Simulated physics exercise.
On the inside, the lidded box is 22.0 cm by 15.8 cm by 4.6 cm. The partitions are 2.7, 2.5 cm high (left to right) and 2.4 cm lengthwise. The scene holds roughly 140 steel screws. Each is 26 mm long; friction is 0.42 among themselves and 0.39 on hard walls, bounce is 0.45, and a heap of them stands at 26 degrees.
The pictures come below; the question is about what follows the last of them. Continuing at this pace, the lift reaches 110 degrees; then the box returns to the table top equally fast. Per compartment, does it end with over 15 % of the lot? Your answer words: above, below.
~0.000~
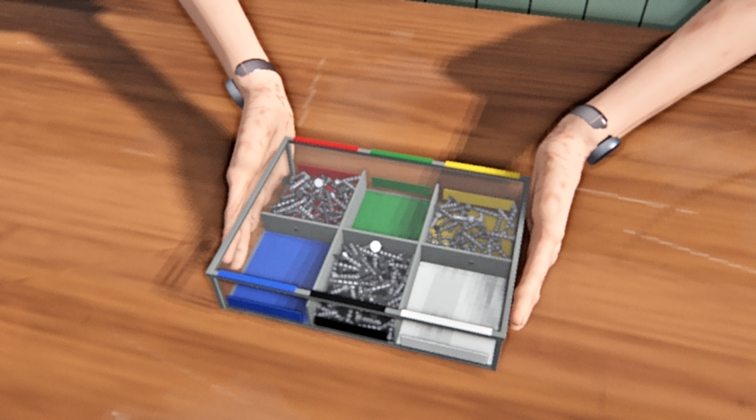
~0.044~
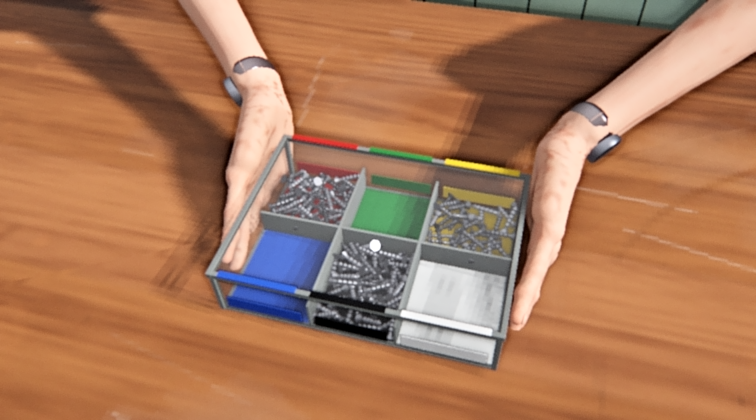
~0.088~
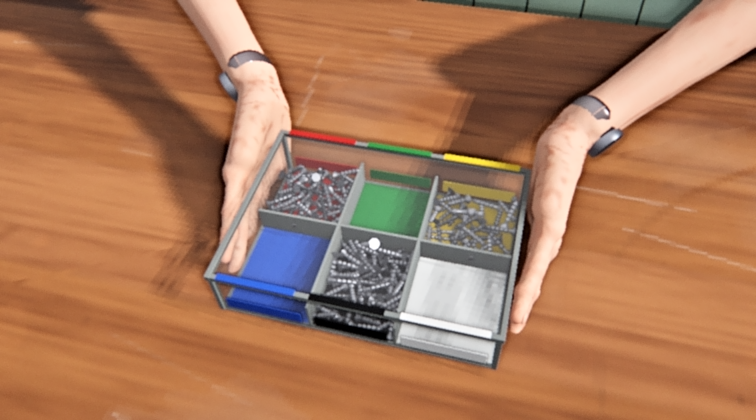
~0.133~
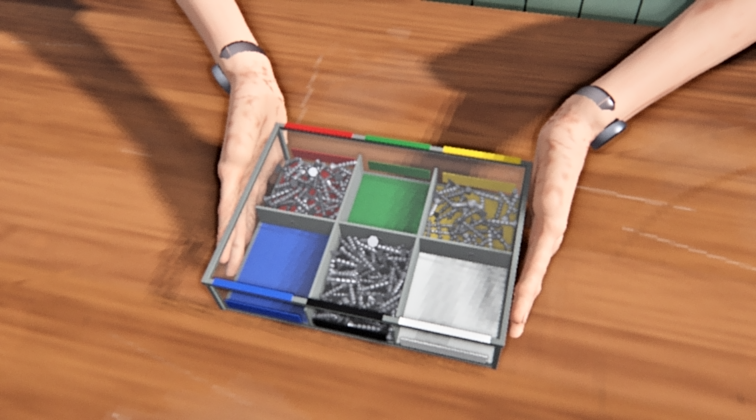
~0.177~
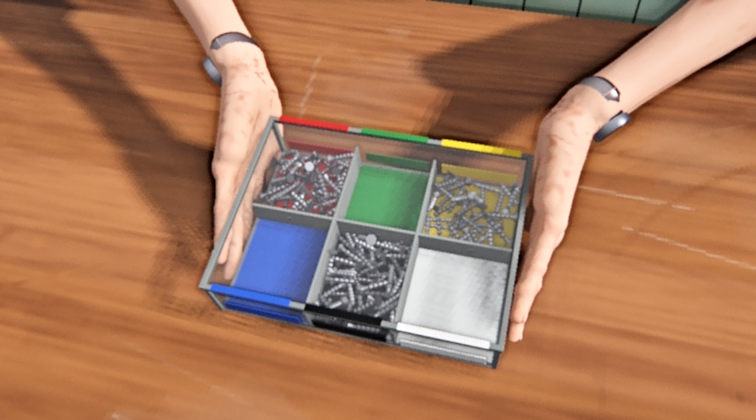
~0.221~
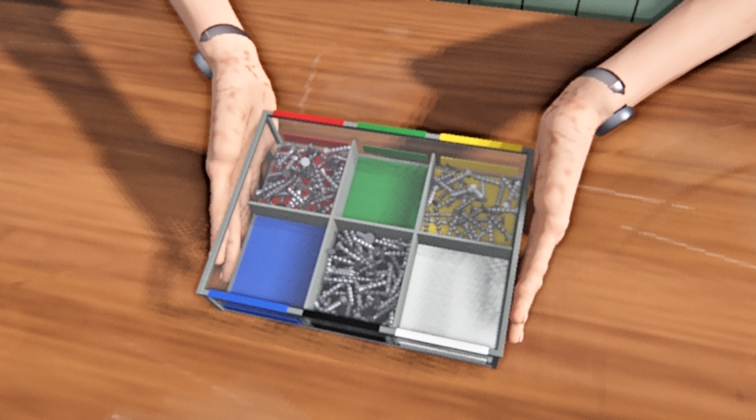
Red compartment - below; blue compartment - above; green compartment - below; yellow compartment - below; white compartment - above; black compartment - above.
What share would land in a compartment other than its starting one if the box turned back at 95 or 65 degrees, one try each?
Roughly 55 percent, then roughly 5 percent.
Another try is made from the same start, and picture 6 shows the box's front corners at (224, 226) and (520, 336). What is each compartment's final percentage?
Result - red: 0 %; blue: 0 %; green: 0 %; yellow: 60 %; white: 40 %; black: 0 %.
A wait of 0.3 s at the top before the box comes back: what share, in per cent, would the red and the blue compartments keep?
That would leave red with 0 percent and blue with 35 percent.
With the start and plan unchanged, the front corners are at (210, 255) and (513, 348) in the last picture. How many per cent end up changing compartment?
In that case close to 65 per cent.
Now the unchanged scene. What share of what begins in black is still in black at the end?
100 %.
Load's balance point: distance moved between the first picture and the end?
I'd put the distance at roughly 7.5 cm.
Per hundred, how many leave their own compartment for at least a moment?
Roughly 65 per cent.
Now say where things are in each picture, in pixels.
The first frame shows box tilt 0 degrees, front corners at (213, 272) and (500, 334); red 35 %, yellow 25 %, black 35 %.
The second frame shows box tilt 1 degrees, front corners at (213, 273) and (500, 334).
The third frame shows box tilt 4 degrees, front corners at (211, 275) and (500, 336), lowest corner left front.
The fourth frame shows box tilt 8 degrees, front corners at (209, 280) and (499, 341), lowest corner left front.
The fifth frame shows box tilt 13 degrees, front corners at (206, 285) and (498, 346), lowest corner left front.
The sixth frame shows box tilt 18 degrees, front corners at (204, 290) and (497, 351), lowest corner left front; red 35 %, yellow 25 %, black 35 %. The box's pace is about 110 degrees a second.
After 1.11 s, tilt 110 degrees; red 5 %, blue 30 %, yellow 10 %, white 15 %, black 40 %.
Then, at 1.71 s, tilt 49 degrees; blue 35 %, white 25 %, black 40 %.
After 2.35 s, tilt 0 degrees; blue 35 %, white 25 %, black 40 %.
In the end, at 2.7 s, red 0 %, blue 35 %, green 0 %, yellow 0 %, white 25 %, black 40 %.
